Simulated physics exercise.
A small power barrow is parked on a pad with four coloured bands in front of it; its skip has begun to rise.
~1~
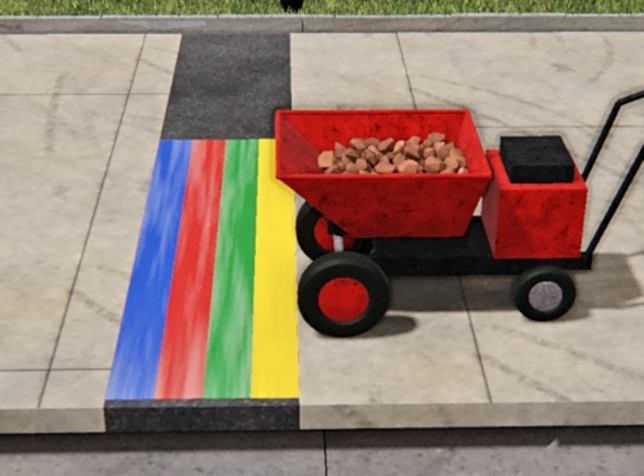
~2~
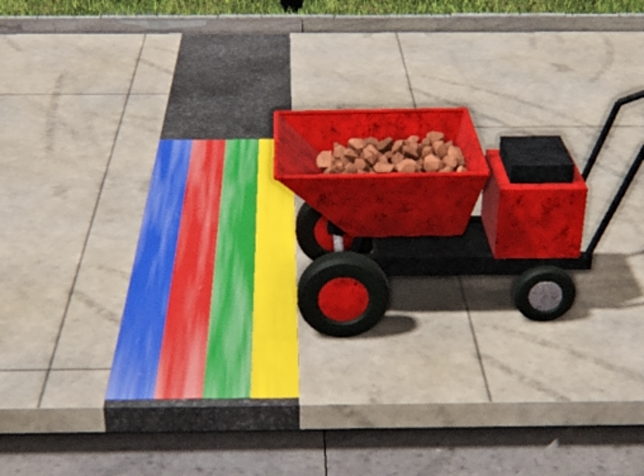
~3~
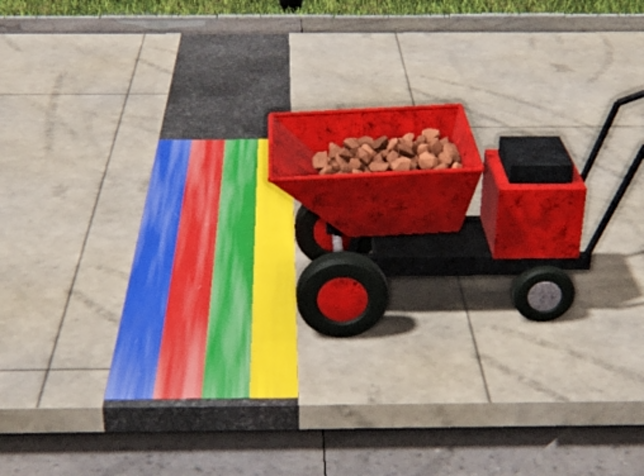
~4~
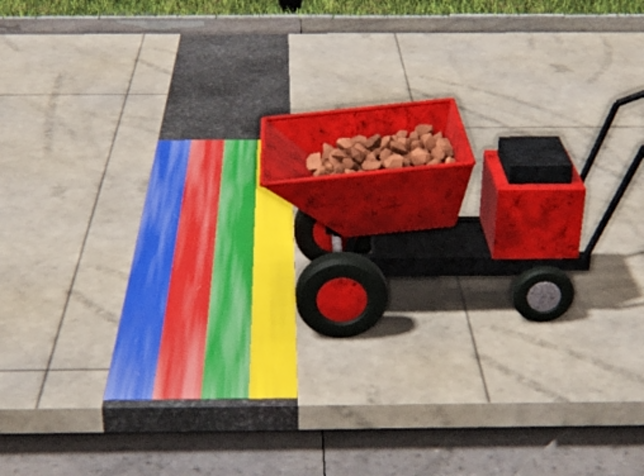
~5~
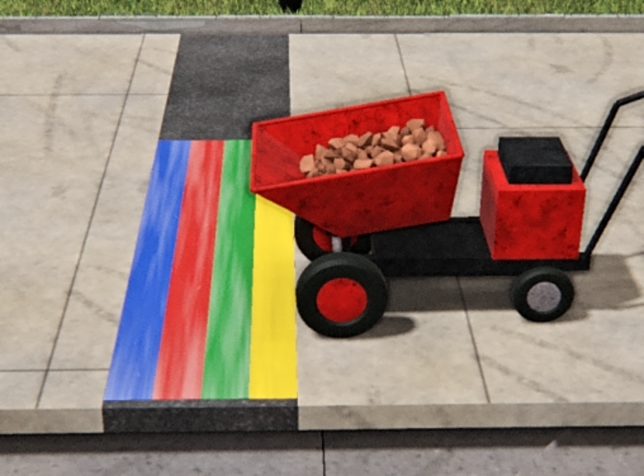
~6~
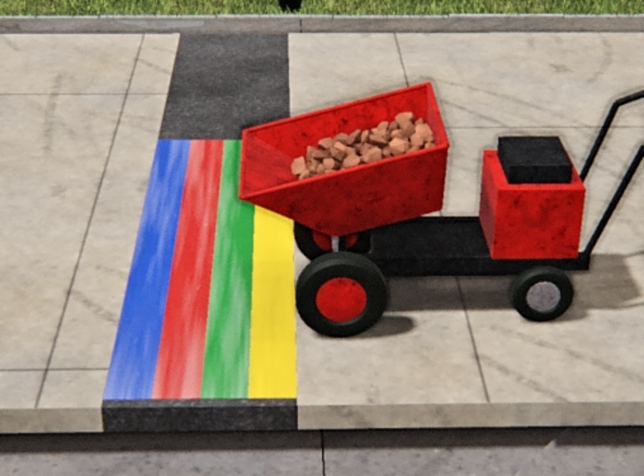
The red skip full of rubble slowly tilts left toward the coloured bands.
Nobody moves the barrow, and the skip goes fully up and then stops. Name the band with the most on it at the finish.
The blue one.
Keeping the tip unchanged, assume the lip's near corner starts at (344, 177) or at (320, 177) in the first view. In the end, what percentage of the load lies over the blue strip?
Result: Try 1 = 10 %, try 2 = 10 %.
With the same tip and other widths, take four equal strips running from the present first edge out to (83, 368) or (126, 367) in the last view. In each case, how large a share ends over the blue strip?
20 % and 30 %, near enough.
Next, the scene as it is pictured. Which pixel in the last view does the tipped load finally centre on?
Once nothing moves, the middle sits near (147, 298).
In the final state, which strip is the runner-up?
The runner-up: That red strip.
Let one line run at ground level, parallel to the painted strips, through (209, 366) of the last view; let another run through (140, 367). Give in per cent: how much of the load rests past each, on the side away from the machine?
70 and 40 in a hundred.
Soon, skip tipped steeply; all in the skip.
A while on, skip tipped right over; most in the skip; a small part over the red strip; a small part over the blue strip; a stray few off the paint.
Towards the end, skip tipped right over; about a third in the skip; about a quarter over the red strip; about a third over the blue strip; about a quarter off the paint.
Finally, skip tipped right over; about a third in the skip; none over the yellow strip; none over the green strip; about a quarter over the red strip; about a quarter over the blue strip; about a quarter off the paint.
